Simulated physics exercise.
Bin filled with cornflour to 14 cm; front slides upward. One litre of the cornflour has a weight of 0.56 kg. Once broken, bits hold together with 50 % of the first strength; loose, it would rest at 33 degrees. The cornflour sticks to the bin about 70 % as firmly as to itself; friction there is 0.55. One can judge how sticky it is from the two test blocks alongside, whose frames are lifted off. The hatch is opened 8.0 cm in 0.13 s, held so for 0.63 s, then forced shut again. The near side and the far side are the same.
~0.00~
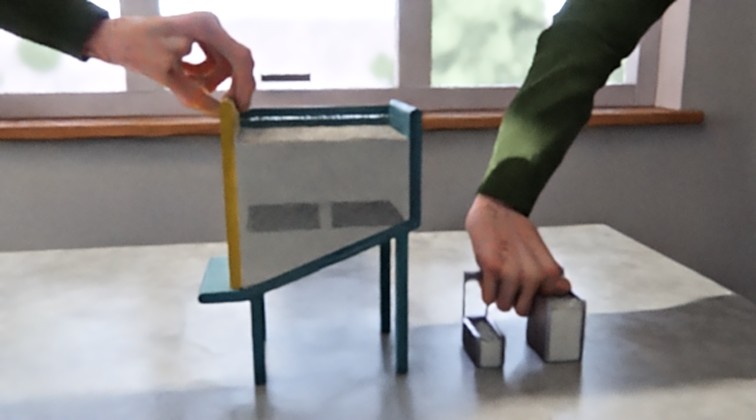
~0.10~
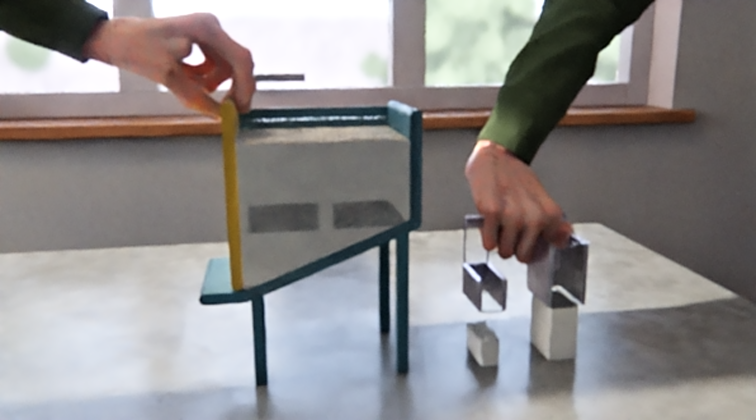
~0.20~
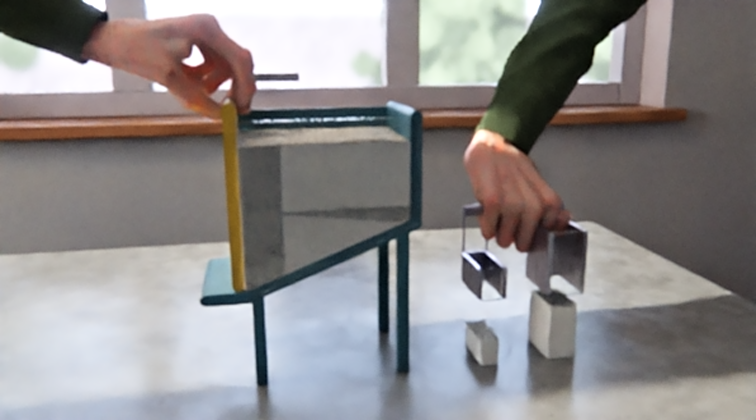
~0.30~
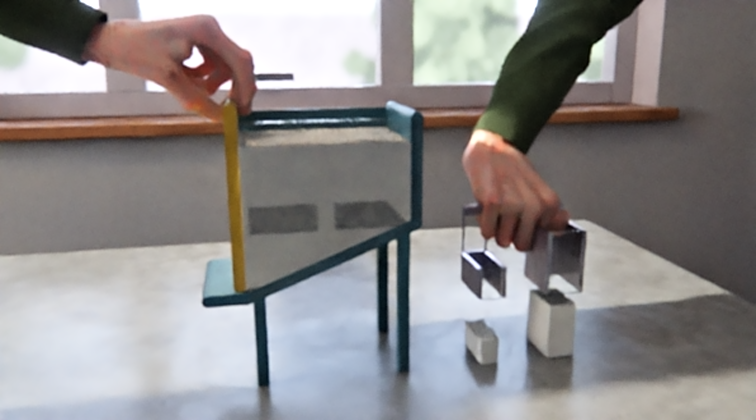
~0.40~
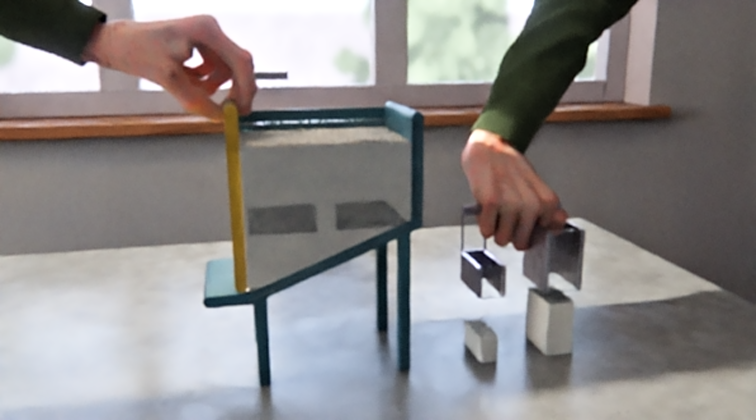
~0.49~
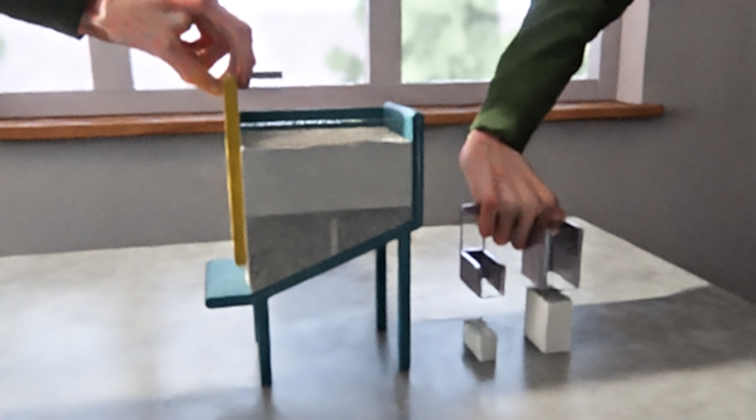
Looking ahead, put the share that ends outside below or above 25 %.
Note: Outside share short of 25 %.
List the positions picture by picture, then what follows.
Top of the hatch at (226, 108), not yet moved; top of the cornflour at (383, 139); blocks stand 2.8 cm, 6.1 cm (left to right), in the first frame.
Top of the hatch at (227, 109), not yet moved; top of the cornflour at (383, 140); blocks stand 2.8 cm, 6.0 cm (left to right), in the second frame.
Top of the hatch at (228, 111), not yet moved; top of the cornflour at (384, 141); blocks stand 2.8 cm, 6.0 cm (left to right), in the third frame.
Top of the hatch at (229, 112), not yet moved; top of the cornflour at (385, 141); blocks stand 2.8 cm, 6.0 cm (left to right), in the fourth frame.
Top of the hatch at (231, 113), not yet moved; top of the cornflour at (385, 142); blocks stand 2.8 cm, 6.0 cm (left to right), in the fifth frame.
Top of the hatch at (230, 84), moved 2.7 cm; top of the cornflour at (386, 142); blocks stand 2.8 cm, 6.0 cm (left to right), in the sixth frame.
After 0.68 s, the hatch is 8.0 cm open and 0 % is out.
After 0.90 s, the hatch is 8.0 cm open and 0 % is out.
After 1.12 s, the hatch is 8.0 cm open and 0 % is out.
After 1.34 s, the hatch is 2.2 cm open and 0 % is out.
After 1.57 s, at the end, the hatch is shut and 1 % is out.
